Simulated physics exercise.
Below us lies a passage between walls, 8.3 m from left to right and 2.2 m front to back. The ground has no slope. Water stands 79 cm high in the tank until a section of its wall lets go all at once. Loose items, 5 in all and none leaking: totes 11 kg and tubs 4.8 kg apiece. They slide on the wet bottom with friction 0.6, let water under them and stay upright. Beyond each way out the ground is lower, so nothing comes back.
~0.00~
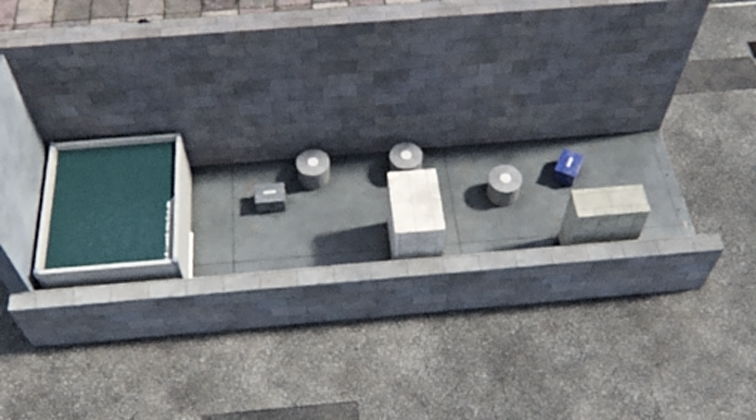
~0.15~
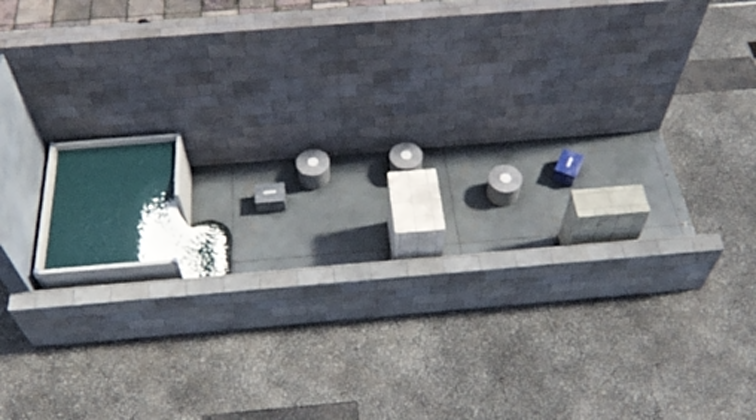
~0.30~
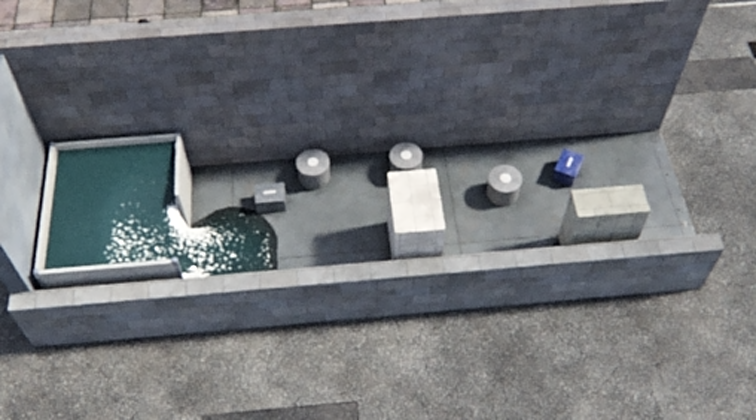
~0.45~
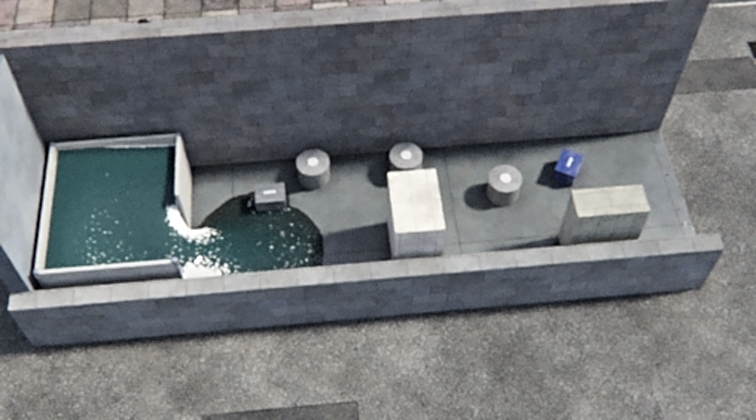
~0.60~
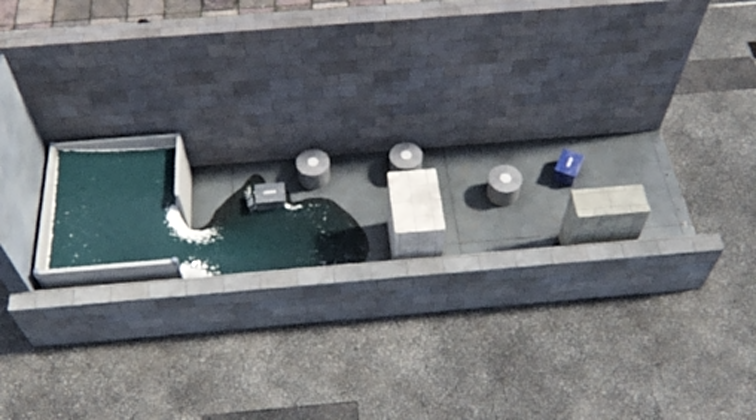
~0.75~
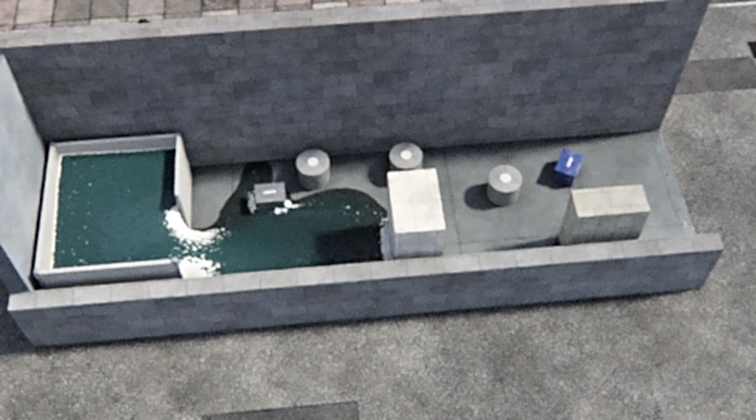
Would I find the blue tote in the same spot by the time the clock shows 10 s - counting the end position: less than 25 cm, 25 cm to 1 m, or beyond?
The blue tote ends far away.
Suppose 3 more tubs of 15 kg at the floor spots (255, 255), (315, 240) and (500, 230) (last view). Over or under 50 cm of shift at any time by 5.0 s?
In that order: Over, more, short of it.
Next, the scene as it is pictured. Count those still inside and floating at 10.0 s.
At that moment 2.
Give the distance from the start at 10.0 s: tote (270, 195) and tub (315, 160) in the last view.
In turn: 140 cm, 80 cm.
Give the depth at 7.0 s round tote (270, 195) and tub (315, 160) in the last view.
About 12 and 7 cm.
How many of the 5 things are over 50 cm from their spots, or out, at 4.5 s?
5 of them.
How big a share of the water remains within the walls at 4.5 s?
About 86 per cent.
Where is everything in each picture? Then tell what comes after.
The first picture shows the blue tote at (569, 163) rests on the ground; water covers 2.9 m2; 0 of 5 have shifted.
The second picture shows the blue tote at (569, 163) rests on the ground; 3.5 m2 under water; 0 of 5 have shifted.
The third picture shows the blue tote at (569, 163), on the bottom; 4.4 m2 under water; 0 of 5 have shifted.
The fourth picture shows the blue tote at (569, 163), on the bottom; water covers 5.2 m2; 0 of 5 have shifted.
The fifth picture shows the blue tote at (569, 163), on the bottom; 6.1 m2 under water; 0 of 5 have shifted.
The sixth picture shows the blue tote at (569, 163) rests on the ground; 6.9 m2 under water; 0 of 5 have shifted.
After 2.0 s the blue tote is near (569, 163), 0.0 m from its start, aground; 0 of 5 are out; 1 afloat.
After 4.5 s the blue tote has gone out; 2 of 5 are out; 2 afloat.
After 7.0 s the blue tote has gone out; 3 of 5 are out; 2 afloat.
After 10.0 s the blue tote has gone out; 3 of 5 are out; 2 afloat.
